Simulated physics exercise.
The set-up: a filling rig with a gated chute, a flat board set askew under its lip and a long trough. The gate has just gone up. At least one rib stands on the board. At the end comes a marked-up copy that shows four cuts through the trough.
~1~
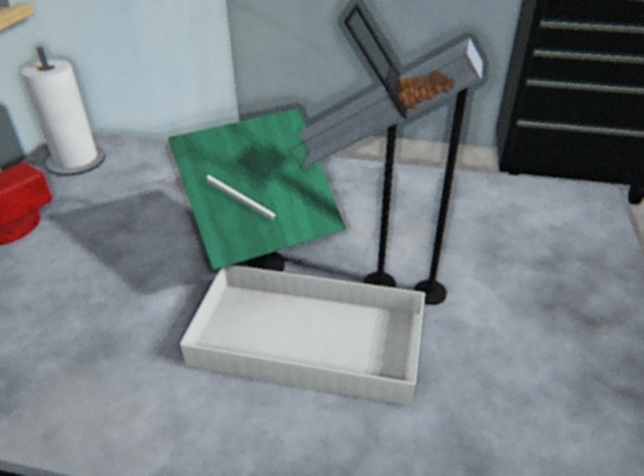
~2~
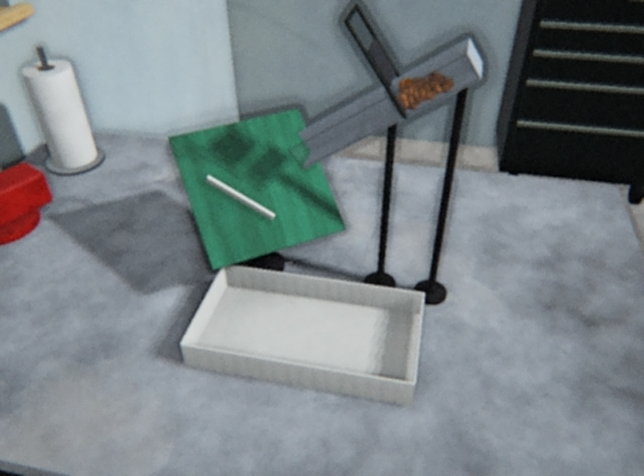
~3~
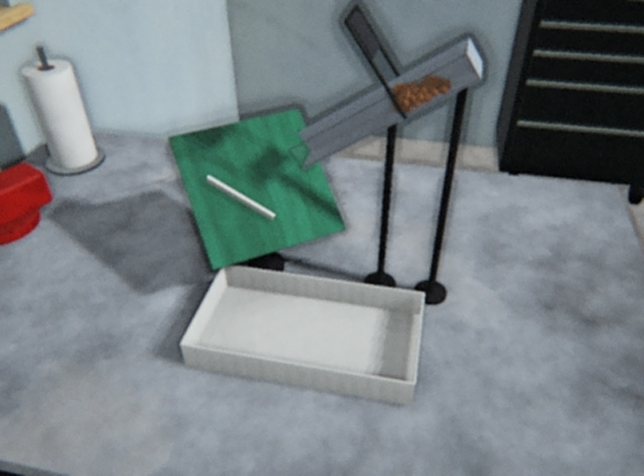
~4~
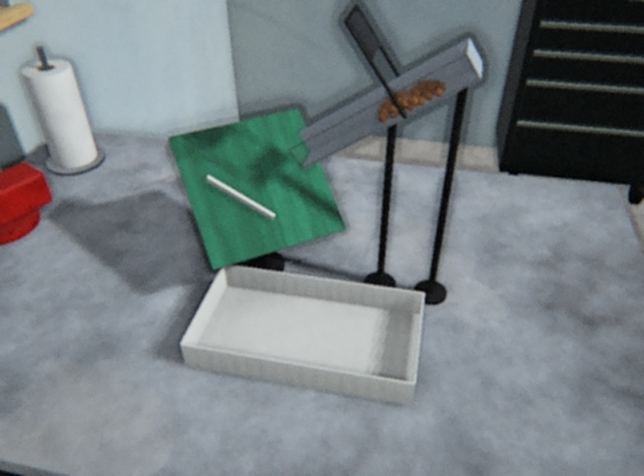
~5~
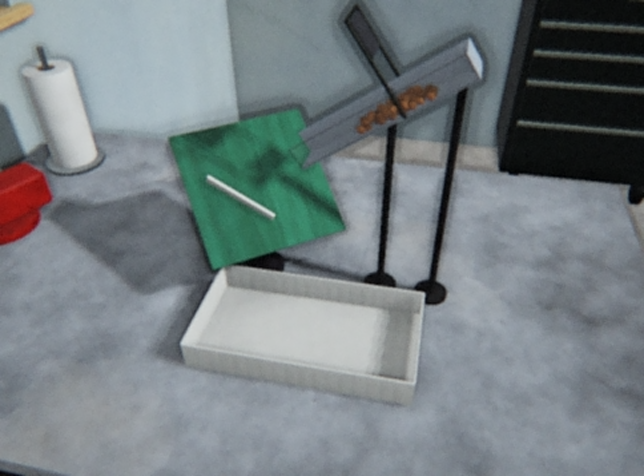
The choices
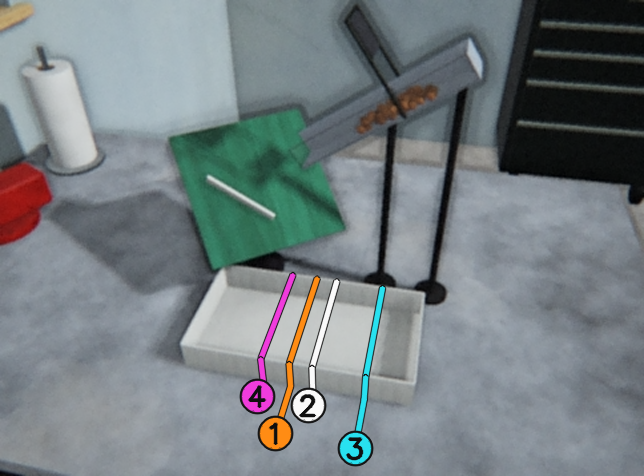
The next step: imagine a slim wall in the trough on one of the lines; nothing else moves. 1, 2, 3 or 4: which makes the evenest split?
The answer is line 1.
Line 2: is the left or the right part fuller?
Left.
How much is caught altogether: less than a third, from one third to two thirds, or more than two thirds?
More than two thirds.
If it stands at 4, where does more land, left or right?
Right.
On the marked copy, line 1 crosses the front rim at (289, 362); line 2 crosses the front rim at (312, 366); line 3 crosses the front rim at (365, 376); line 4 crosses the front rim at (261, 358).
With 1, of what is caught, about half on the left of the divider, about half on the right.
With 2, of what is caught, nearly all on the left of the divider, a stray few on the right.
With 3, of what is caught, all on the left of the divider, none on the right.
With 4, of what is caught, a stray few on the left of the divider, nearly all on the right.
